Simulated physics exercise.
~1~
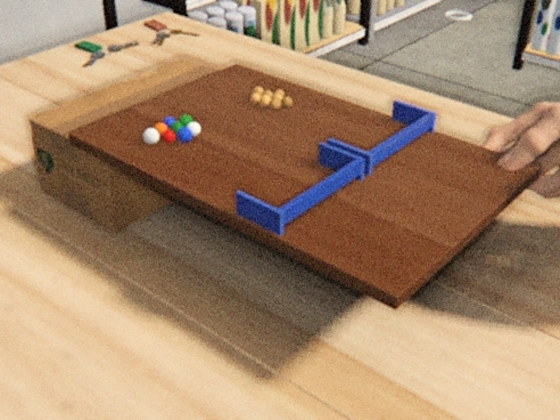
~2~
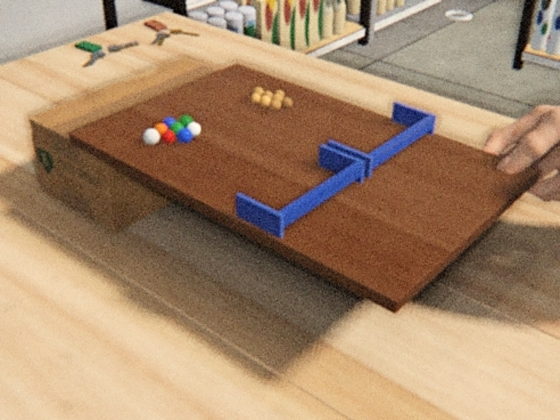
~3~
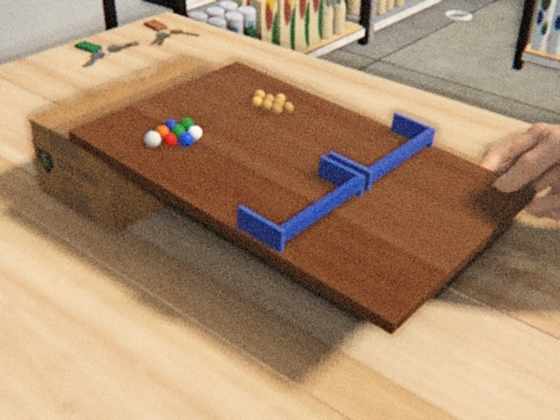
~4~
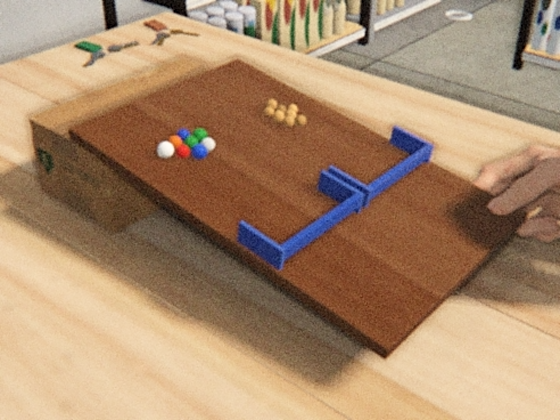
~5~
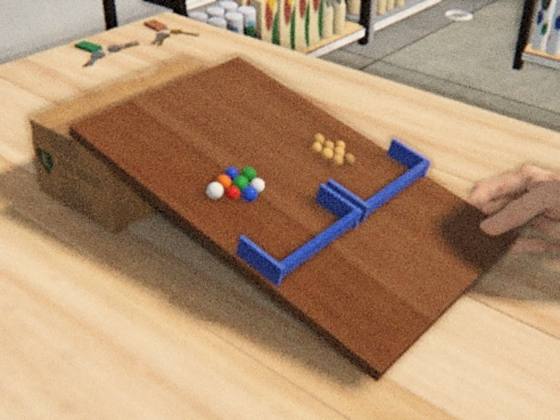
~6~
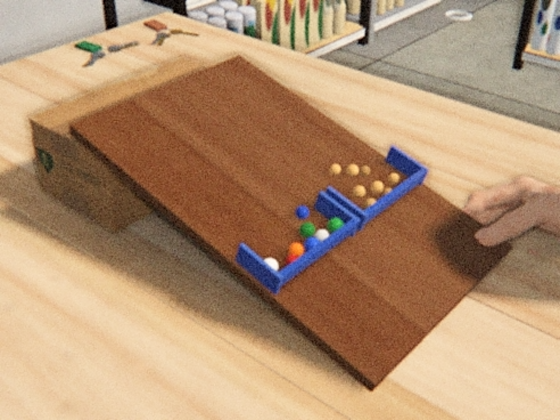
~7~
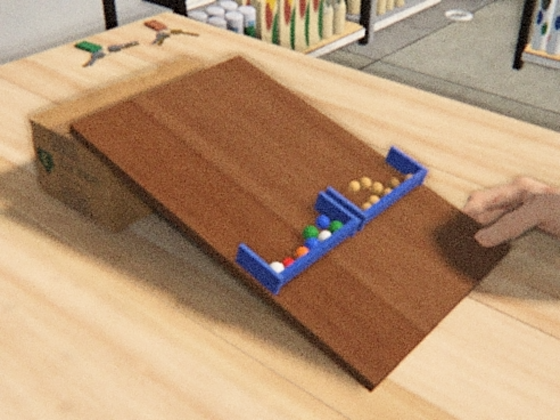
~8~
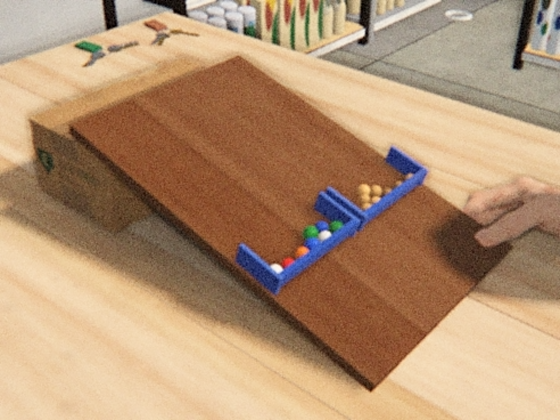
A hand lowering the free end of a wooden board, coloured balls and tan balls rolling down and gathering behind blue bars.
